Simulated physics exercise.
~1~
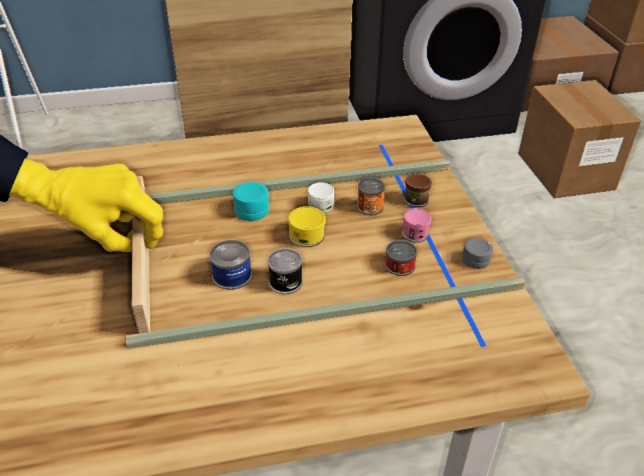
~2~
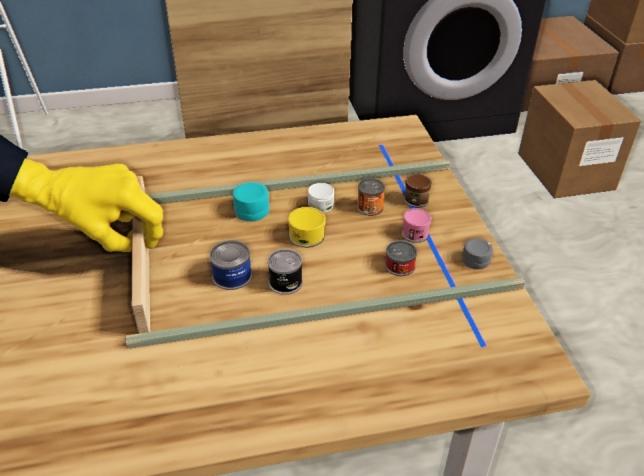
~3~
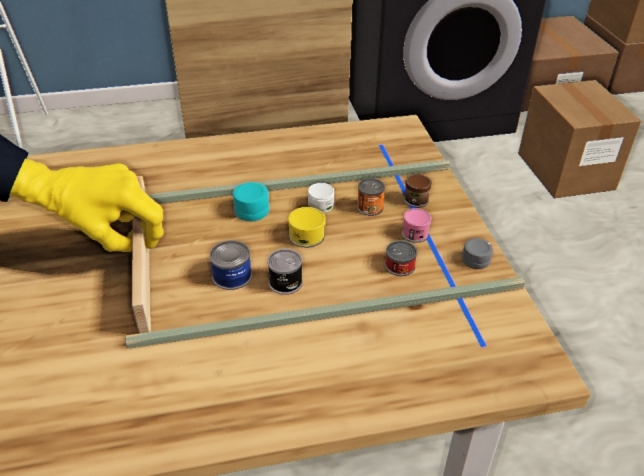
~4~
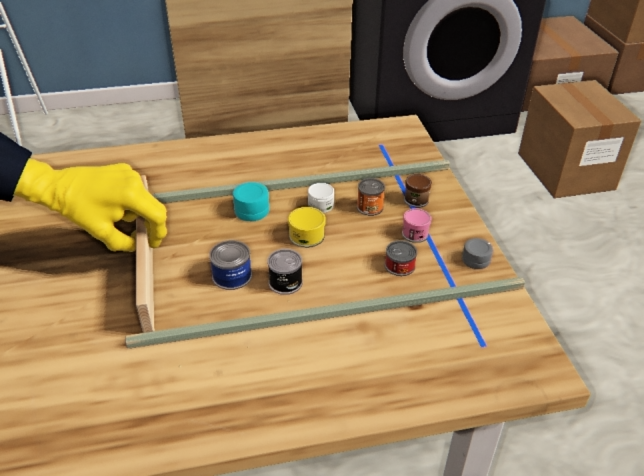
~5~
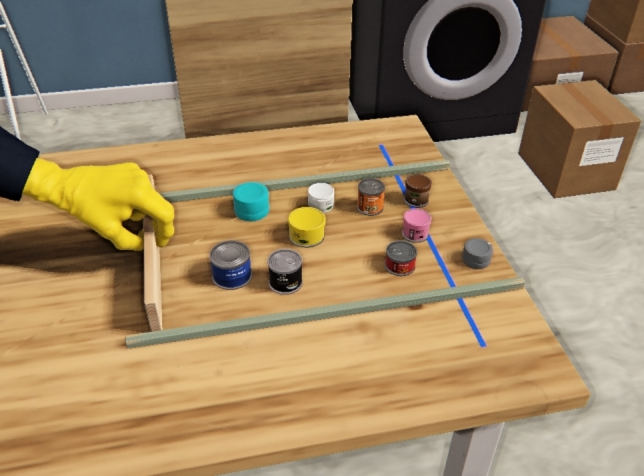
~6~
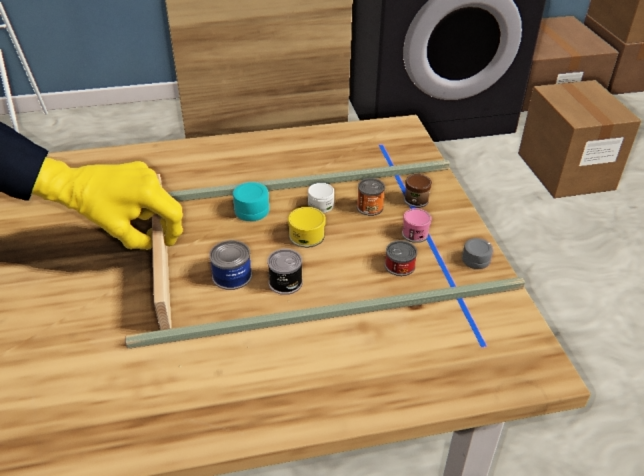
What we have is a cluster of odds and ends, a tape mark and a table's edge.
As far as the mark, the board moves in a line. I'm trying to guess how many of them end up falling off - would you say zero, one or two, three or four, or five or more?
I would say one or two.
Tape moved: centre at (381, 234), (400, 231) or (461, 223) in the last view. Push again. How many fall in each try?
Down on the floor: 0, 0 and 5.
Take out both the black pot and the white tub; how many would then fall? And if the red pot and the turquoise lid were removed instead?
The counts would be 0 and 0.
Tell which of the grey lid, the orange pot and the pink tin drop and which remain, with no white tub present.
In that case the grey lid goes off the edge, the orange pot stays where it is, the pink tin stays where it is.
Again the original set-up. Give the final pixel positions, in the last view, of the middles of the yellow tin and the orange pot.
I'd put one close to (437, 211) and the other close to (424, 191).
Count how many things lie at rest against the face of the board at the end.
5.
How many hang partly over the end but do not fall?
Tally: 0.
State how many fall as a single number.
That would be exactly 1.
Soon after, none off yet; grey lid at rest near (477, 254); brown tin at rest near (418, 191); pink tin at rest near (416, 226).
In the end, the number that fall off is one or two; gone, grey lid.
